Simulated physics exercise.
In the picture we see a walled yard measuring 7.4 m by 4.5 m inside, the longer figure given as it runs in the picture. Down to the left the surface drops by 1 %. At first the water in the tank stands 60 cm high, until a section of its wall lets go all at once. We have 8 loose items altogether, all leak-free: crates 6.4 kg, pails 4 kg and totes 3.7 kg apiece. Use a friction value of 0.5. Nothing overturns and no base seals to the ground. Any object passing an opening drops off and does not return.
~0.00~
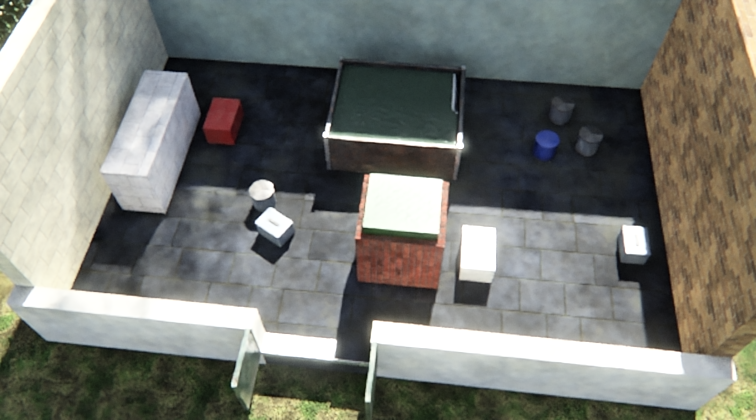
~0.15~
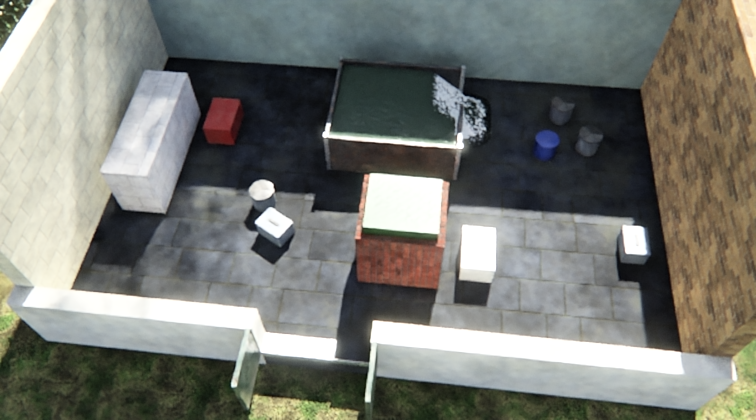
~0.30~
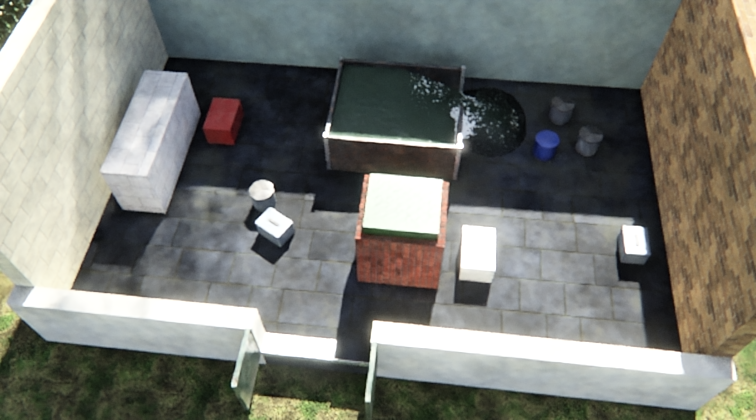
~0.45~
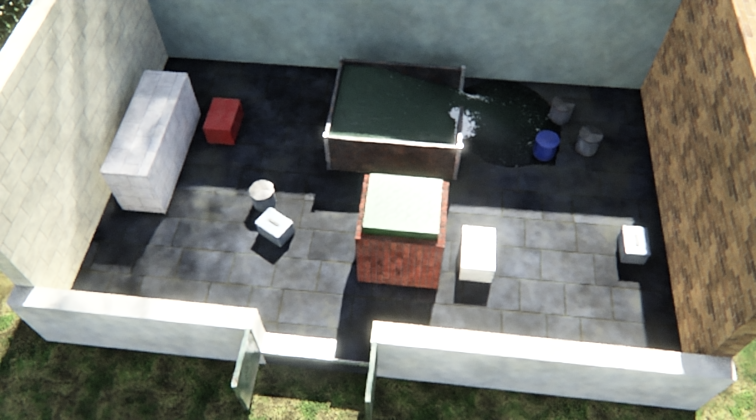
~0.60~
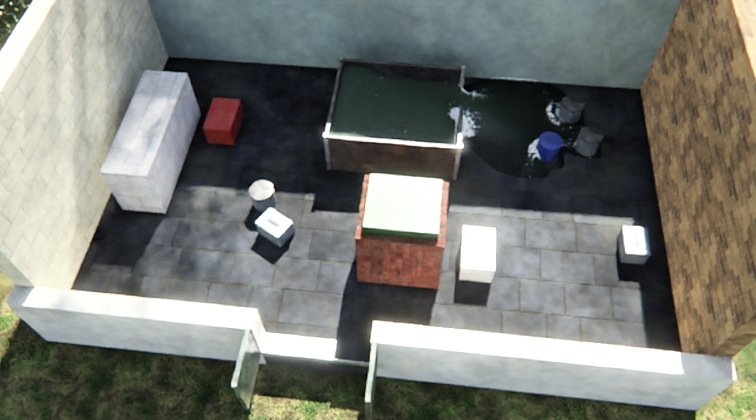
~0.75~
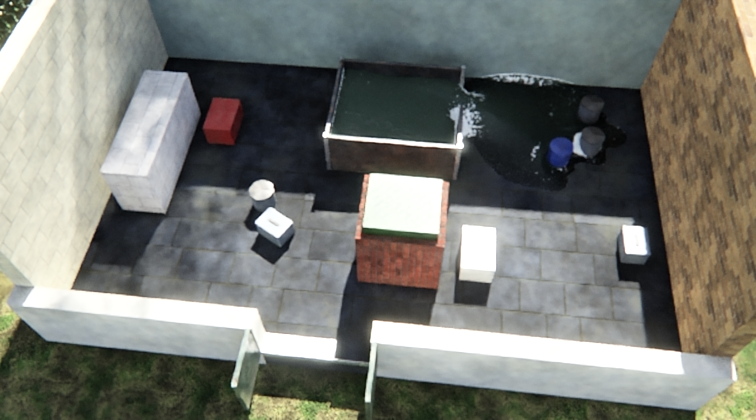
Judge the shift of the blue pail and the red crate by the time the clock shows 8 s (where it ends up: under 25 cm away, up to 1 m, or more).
First the blue pail: It is displaced a long way; then the red crate: It is hardly displaced.
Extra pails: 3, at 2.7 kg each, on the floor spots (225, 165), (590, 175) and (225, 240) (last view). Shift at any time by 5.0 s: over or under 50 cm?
Taking them in order: Not far enough, far enough and not far enough.
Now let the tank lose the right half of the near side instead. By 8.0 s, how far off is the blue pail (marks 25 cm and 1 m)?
In that case the blue pail barely shifts.
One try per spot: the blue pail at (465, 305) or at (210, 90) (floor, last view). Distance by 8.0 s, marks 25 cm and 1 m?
One try each gives this: It wanders off a long way, then it remains roughly in place.
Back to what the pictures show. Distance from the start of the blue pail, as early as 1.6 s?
I'd guess some 140 cm by then.
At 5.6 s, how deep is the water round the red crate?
The depth there is around 0 cm.
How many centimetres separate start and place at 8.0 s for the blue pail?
About 500 cm.
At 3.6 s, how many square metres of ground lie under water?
Roughly 14 m2.
After 1.6 s the blue pail is near (637, 200), 1.4 m from its start, aground; the red crate is near (222, 114), 0.0 m from its start, aground; 0 of 8 are out; 2 afloat.
After 3.6 s the blue pail is near (649, 342), 3.1 m from its start, afloat; the red crate is near (222, 114), 0.0 m from its start, aground; 0 of 8 are out; 4 afloat.
After 5.6 s the blue pail is near (515, 321), 2.8 m from its start, afloat; the red crate is near (222, 114), 0.0 m from its start, aground; 0 of 8 are out; 4 afloat.
After 8.0 s the blue pail is near (221, 285), 4.8 m from its start, aground; the red crate is near (222, 114), 0.0 m from its start, aground; 0 of 8 are out; 2 afloat.
